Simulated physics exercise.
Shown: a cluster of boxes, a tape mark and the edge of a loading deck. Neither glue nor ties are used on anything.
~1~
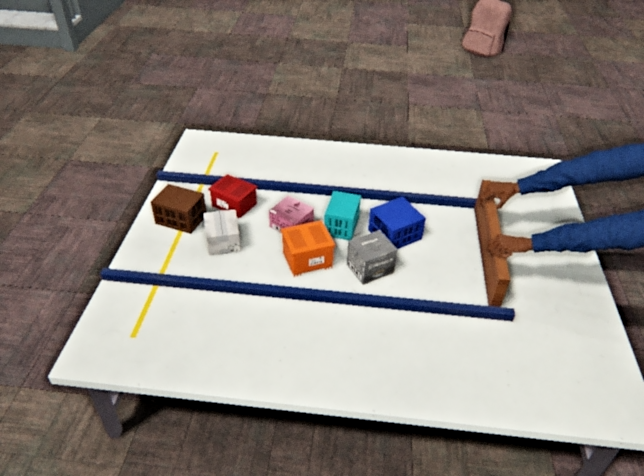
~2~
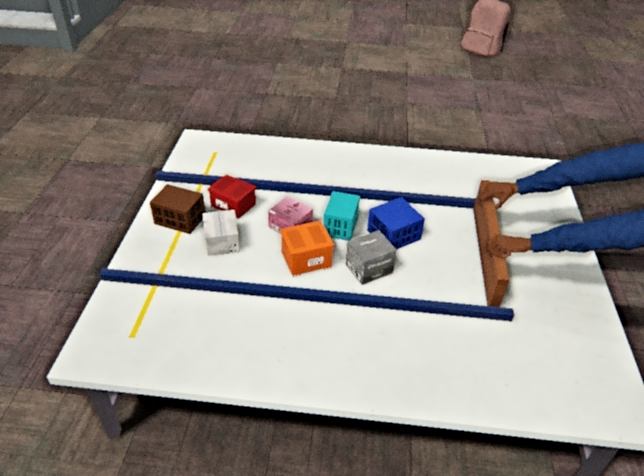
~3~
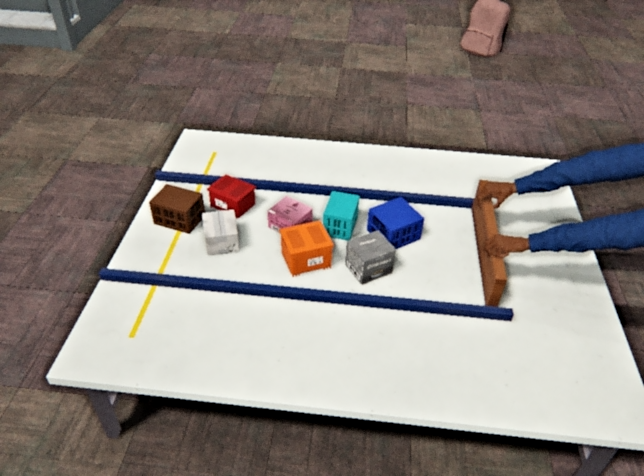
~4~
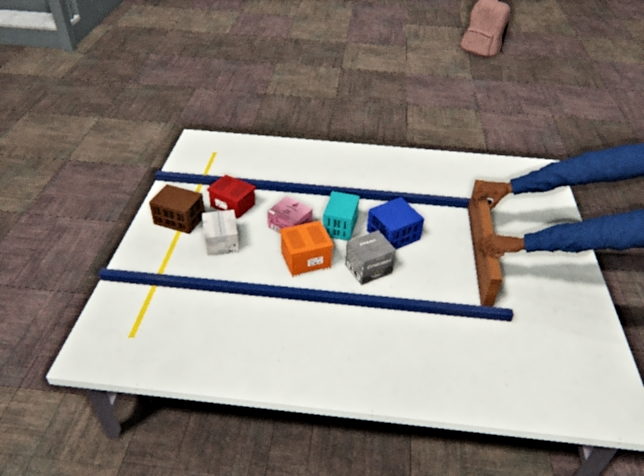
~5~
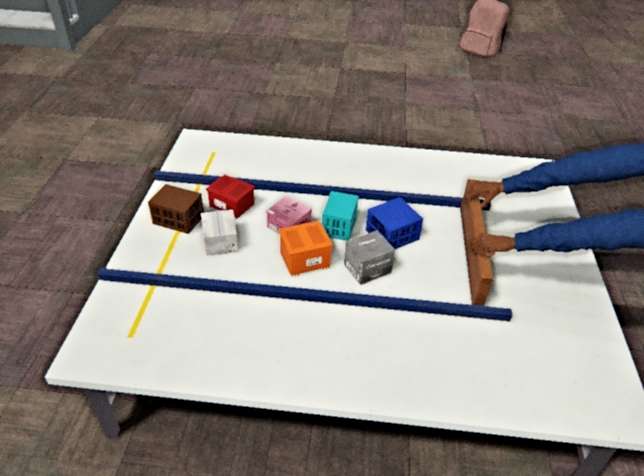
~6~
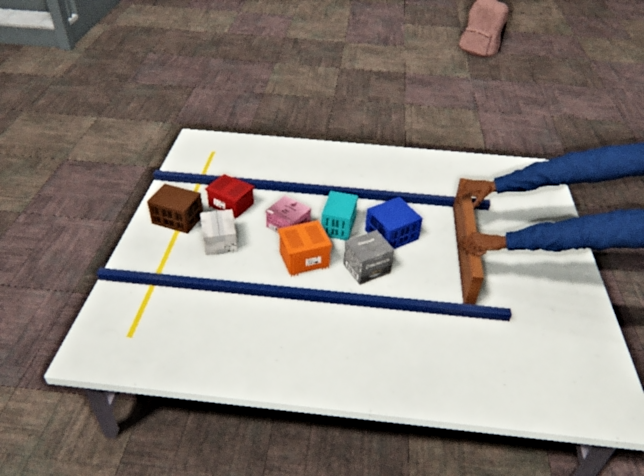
Two hands slide a brown plank slightly to the left between two dark blue rails on a white table, while the cluster of eight colourful boxes ahead of it, near a yellow tape line, shows almost no movement.
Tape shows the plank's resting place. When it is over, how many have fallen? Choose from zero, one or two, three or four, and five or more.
When it is over, five or more have fallen.
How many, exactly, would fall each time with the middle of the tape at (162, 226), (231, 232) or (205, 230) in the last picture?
First 6, then 1, then 4.
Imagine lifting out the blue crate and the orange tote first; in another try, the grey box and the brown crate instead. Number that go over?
First try: 2 fallen; other try: 4.
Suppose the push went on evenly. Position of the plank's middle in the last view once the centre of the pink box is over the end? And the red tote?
When the pink box crosses, the middle is near (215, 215); when the red tote crosses, near (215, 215).
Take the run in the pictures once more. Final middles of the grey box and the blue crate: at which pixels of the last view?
Positions - first (153, 229), then (168, 194).
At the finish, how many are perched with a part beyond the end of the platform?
You'd get 0.
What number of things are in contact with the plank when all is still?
That makes 2.
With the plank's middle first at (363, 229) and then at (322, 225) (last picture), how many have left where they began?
The first number is 5, the next one 7.
Soon after, none off yet; brown crate at rest near (176, 208); red tote at rest near (231, 196); white parcel at rest near (219, 232).
Then, none off yet; brown crate moved about its own width near (151, 205); red tote moved about its own width near (201, 188); white parcel moved about its own width near (166, 235).
At rest, the number that fall off is five or more; fallen, turquoise crate, orange tote, pink box, white parcel, red tote and brown crate.
